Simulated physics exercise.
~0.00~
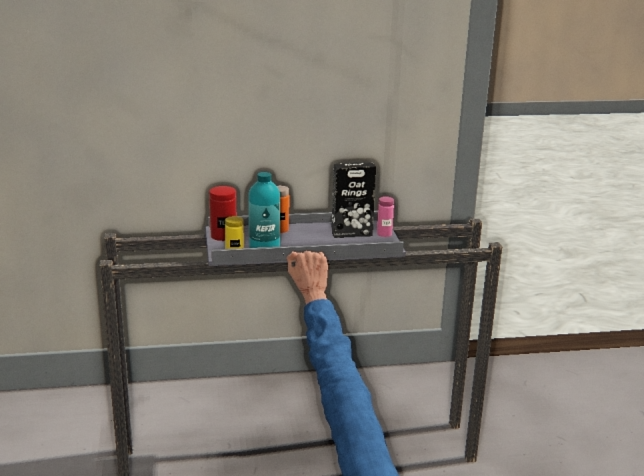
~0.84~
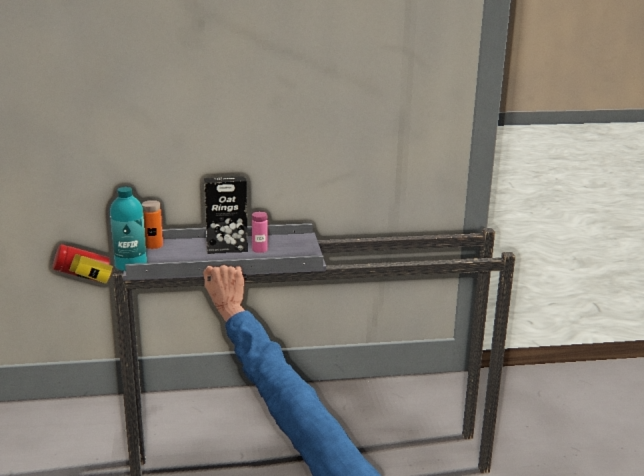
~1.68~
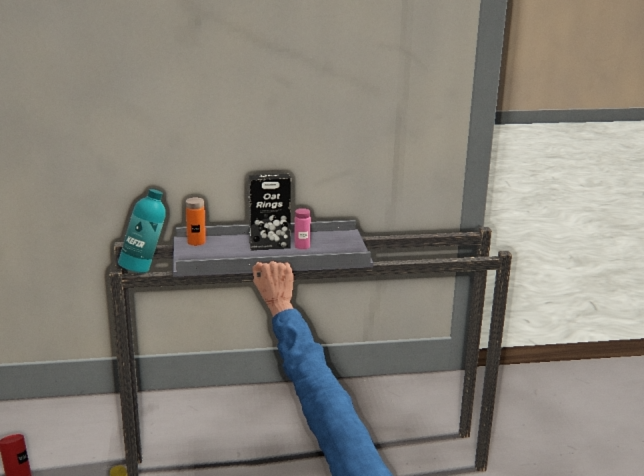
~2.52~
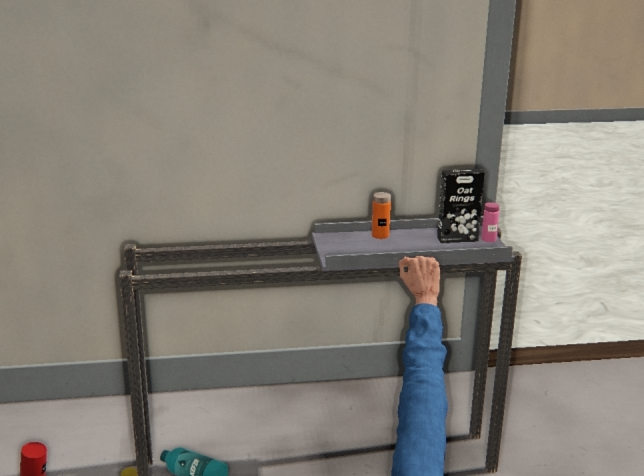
Hand sliding a tray left then far right along rack, red jar and yellow shaker, then turquoise bottle, falling off.
